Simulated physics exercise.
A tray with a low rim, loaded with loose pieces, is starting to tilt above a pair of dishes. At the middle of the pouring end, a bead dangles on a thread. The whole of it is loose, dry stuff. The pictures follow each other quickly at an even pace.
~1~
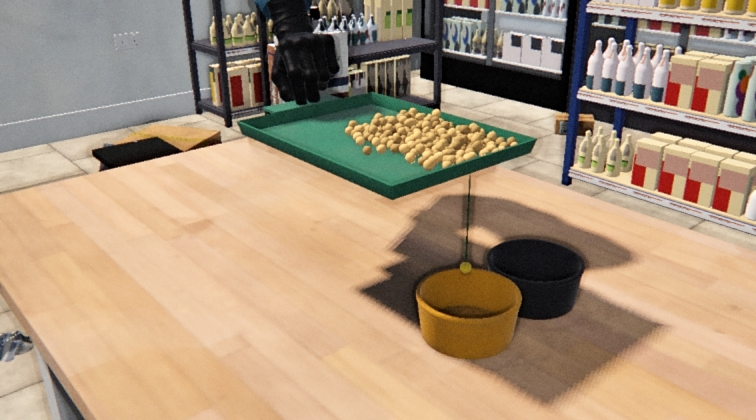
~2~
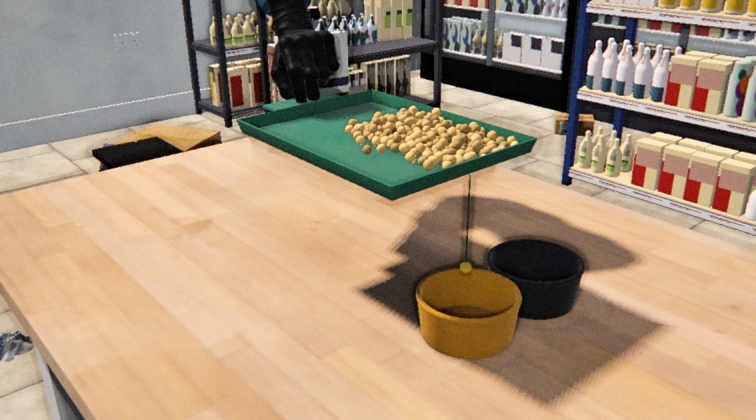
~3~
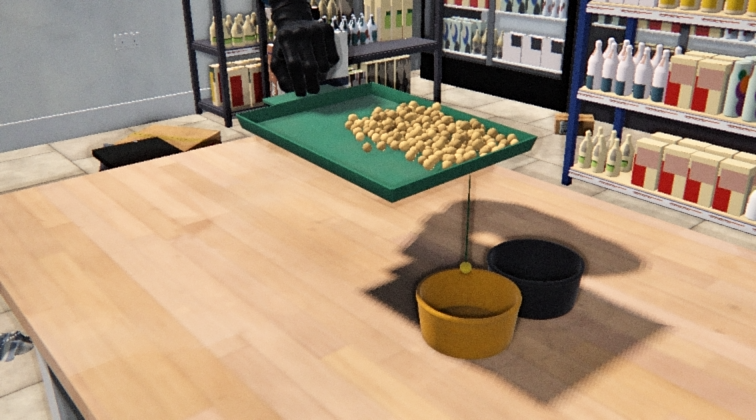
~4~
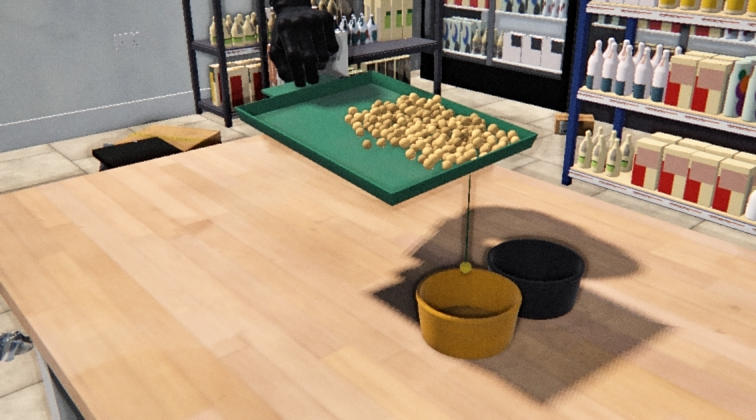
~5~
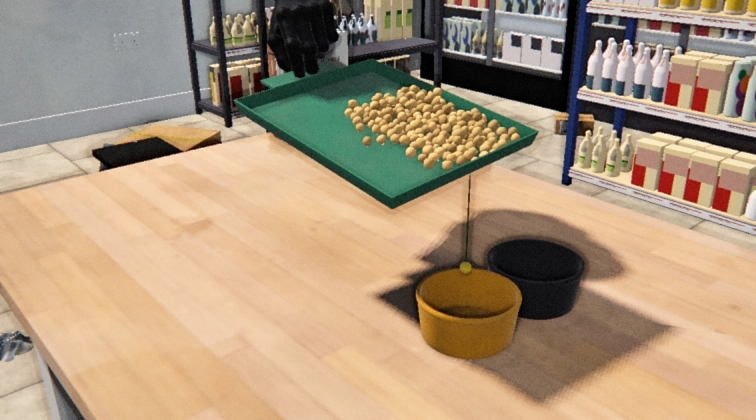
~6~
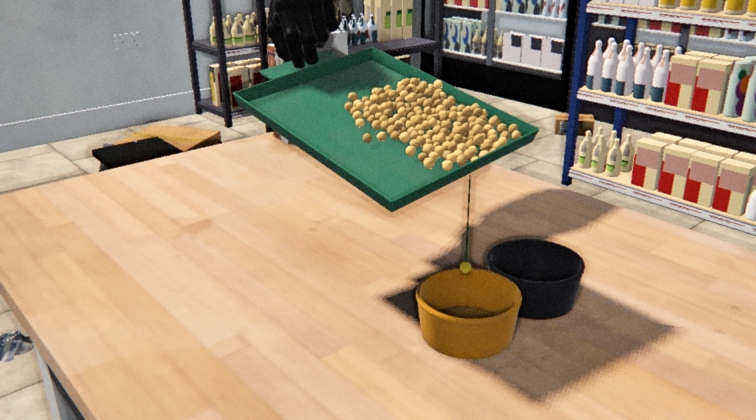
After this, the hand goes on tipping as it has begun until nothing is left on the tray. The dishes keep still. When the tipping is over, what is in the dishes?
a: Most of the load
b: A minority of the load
Answer: B.
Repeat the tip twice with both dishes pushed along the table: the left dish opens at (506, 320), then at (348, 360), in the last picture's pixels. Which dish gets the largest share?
In the first try it's the leftmost dish, and in the second it's the rightmost dish.
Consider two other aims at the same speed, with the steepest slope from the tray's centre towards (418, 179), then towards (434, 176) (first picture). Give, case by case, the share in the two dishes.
Around 20 percent for the first aim and around 30 percent for the second.
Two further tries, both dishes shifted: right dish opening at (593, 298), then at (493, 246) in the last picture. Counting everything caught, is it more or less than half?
In order, they'd catch a minor share, and next a minor share.
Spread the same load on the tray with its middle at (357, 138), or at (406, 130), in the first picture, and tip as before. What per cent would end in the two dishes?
Estimate: 20 % first, 20 % second.
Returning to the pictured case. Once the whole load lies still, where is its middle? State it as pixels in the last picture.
The centre comes to rest close to (423, 360).
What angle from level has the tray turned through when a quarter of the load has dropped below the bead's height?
110° or so.
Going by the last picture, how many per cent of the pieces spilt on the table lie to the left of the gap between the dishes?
That's roughly 80 per cent of the pieces.
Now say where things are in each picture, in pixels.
The first picture shows corners of the pouring end at (392, 183) and (532, 138), level; middle of the load at (431, 136), dried chickpeas; left dish at (506, 330); right dish at (572, 293); bead on its thread at (466, 268).
The second picture shows corners of the pouring end at (392, 184) and (532, 138), level; middle of the load at (431, 135).
The third picture shows corners of the pouring end at (392, 186) and (532, 136), tipped barely, lowest at the left corner; middle of the load at (431, 132).
The fourth picture shows corners of the pouring end at (392, 190) and (533, 133), tipped a little, lowest at the left corner; middle of the load at (431, 127).
The fifth picture shows corners of the pouring end at (392, 194) and (533, 131), tipped a little, lowest at the left corner; middle of the load at (431, 123).
The sixth picture shows corners of the pouring end at (392, 198) and (534, 128), tipped a little, lowest at the left corner; middle of the load at (432, 119); left dish at (506, 330); right dish at (572, 293).
Soon, tray tipped steeply; nearly all on the tray; a stray few in the left dish; a small part outside both; a stray few in the air.
A while on, tray tipped right over; most on the tray; a stray few in the left dish; a small part outside both; a stray few in the air.
Towards the end, tray tipped past a quarter turn; about a quarter in the left dish; most outside both.
Finally, tray tipped past a quarter turn; about a quarter in the left dish; none in the right dish; most outside both.
